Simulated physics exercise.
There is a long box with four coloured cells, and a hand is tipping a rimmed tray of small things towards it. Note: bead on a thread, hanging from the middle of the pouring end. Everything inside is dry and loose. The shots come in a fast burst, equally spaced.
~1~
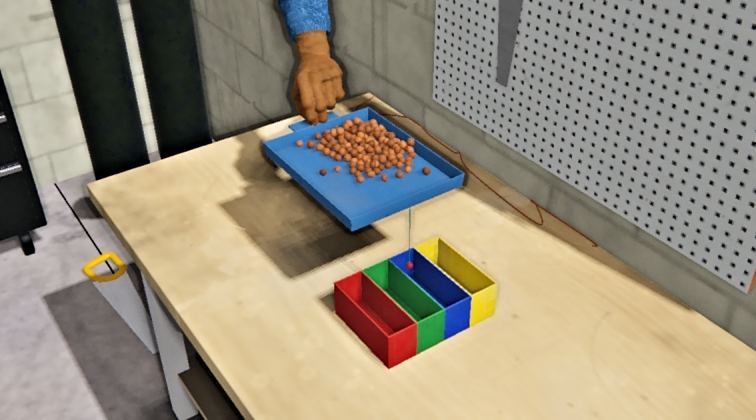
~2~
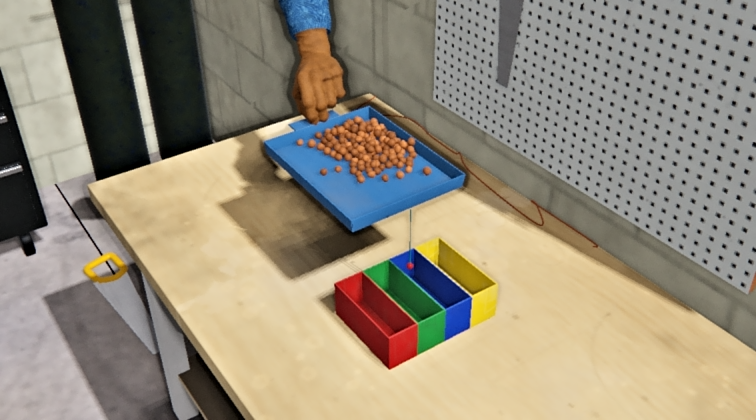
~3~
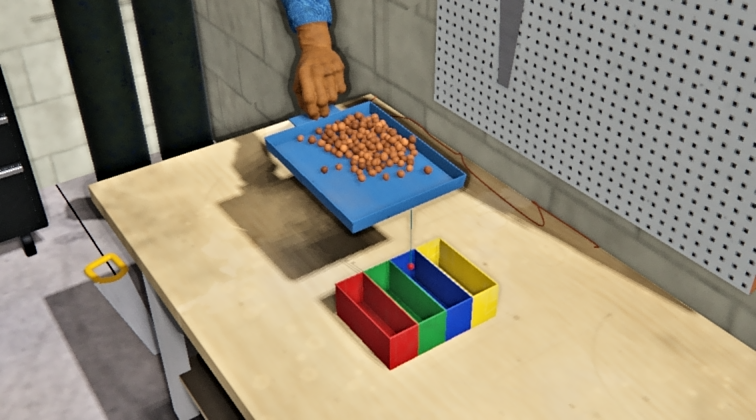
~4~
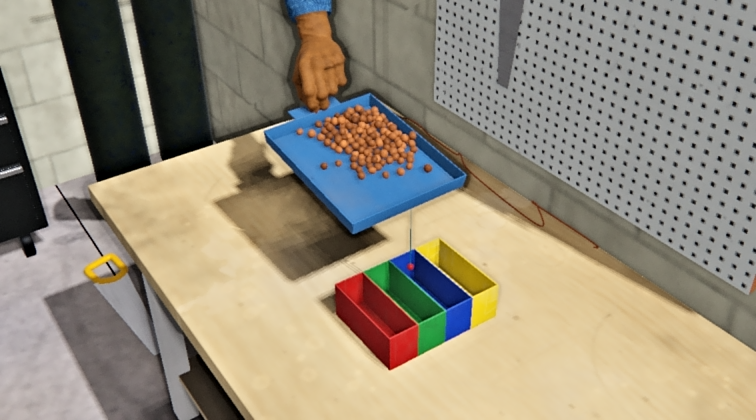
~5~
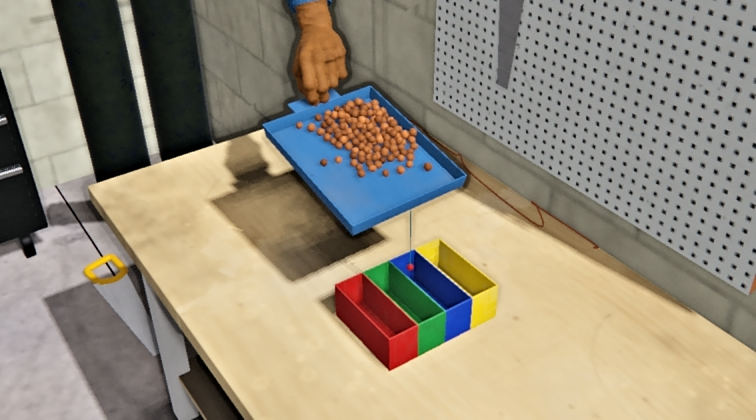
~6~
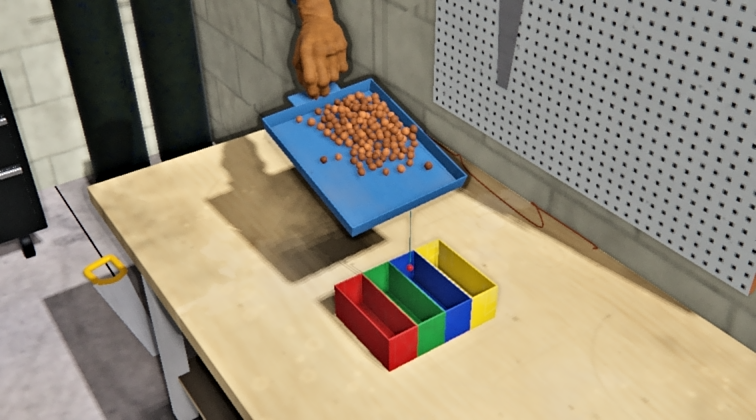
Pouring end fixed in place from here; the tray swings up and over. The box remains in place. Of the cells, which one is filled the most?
The red cell is filled the most.
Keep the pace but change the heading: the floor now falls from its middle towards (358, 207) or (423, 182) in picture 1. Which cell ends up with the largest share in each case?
First aim: Red. Second aim: Yellow.
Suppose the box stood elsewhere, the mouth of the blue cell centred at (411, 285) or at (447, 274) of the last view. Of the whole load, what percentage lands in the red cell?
20 %, then 30 %.
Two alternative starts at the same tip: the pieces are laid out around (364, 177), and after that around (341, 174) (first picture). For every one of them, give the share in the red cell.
You'd get about 30 per cent first and about 30 per cent second.
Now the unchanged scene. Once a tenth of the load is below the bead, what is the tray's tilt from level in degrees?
That happens at close to 105 degrees.
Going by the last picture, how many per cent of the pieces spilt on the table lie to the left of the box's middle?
Close to 50 per cent.
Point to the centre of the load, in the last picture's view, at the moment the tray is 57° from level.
I'd put it at about (394, 184).
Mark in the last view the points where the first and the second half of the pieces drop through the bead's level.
The first part passes (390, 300); everything after passes (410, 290).
Shortly afterwards, tray tipped steeply; all but a few on the tray; only a few in the red cell; only a few in the green cell; only a few falling or outside the box.
Next, tray tipped right over; all but a few on the tray; only a few in the red cell; only a few in the green cell; only a few falling or outside the box.
Some moments later, tray tipped past a quarter turn; near a third in the red cell; near a quarter in the green cell; a little in the blue cell; a little in the yellow cell; a little falling or outside the box.
In the end, tray tipped past a quarter turn; near a third in the red cell; near a quarter in the green cell; a little in the blue cell; a little in the yellow cell; a little outside the box.
